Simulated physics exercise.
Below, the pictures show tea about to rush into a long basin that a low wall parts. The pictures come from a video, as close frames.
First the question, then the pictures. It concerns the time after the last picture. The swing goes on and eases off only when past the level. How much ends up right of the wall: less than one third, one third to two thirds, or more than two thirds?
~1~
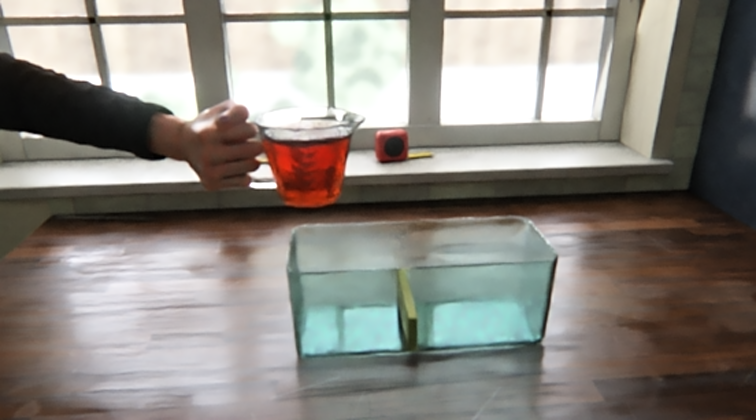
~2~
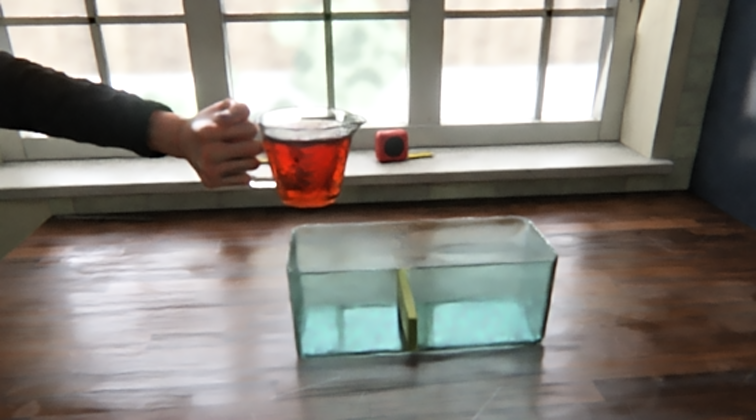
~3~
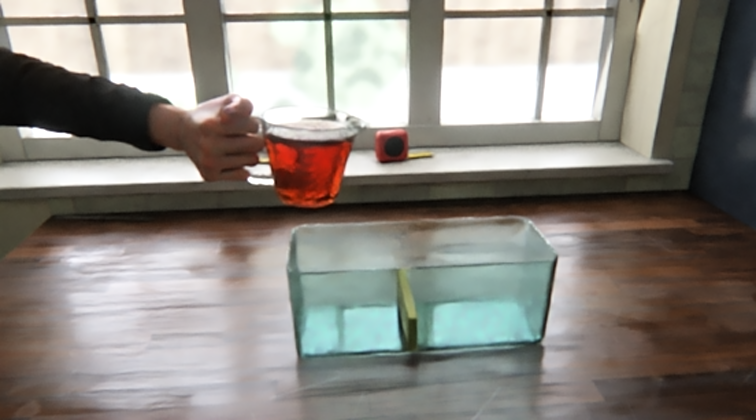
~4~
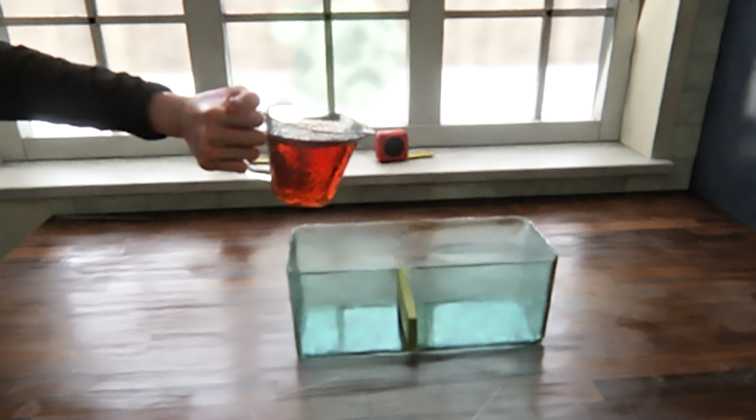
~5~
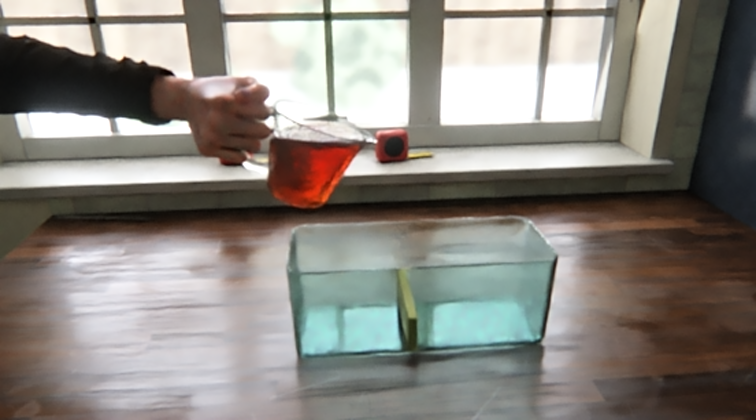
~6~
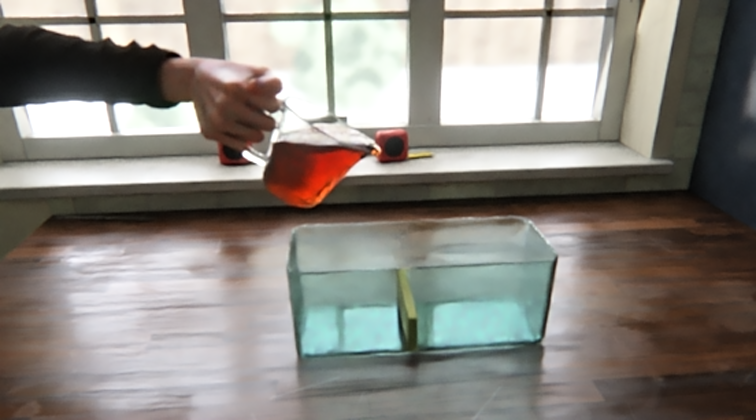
The share right of the wall lands inside the two marks of one third and two thirds.
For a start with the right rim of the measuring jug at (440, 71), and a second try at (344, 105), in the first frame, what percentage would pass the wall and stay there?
The first start yields 95 per cent, the second 15 per cent.
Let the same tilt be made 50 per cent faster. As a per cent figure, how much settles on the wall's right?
Close to 35 in a hundred.
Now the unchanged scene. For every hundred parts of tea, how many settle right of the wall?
It comes to some 45 per cent.
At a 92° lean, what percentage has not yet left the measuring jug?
Near 40 percent is still in there.
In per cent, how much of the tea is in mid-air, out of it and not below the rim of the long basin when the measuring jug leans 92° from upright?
About 25 %.
A moment on, the measuring jug is tipped on its side and 40 per cent is still to pour, 7 is left of the wall and 27 right of it.
Next, the measuring jug is tipped right over and 4 per cent is still to pour, 47 is left of the wall and 44 right of it.
Then the measuring jug is tipped right over and 0 per cent is still to pour, 54 is left of the wall and 45 right of it.
Later the measuring jug is tipped right over and 0 per cent is still to pour, 54 is left of the wall and 46 right of it.
In the end 54 per cent lies left of the wall, 46 right of it and 0 outside.
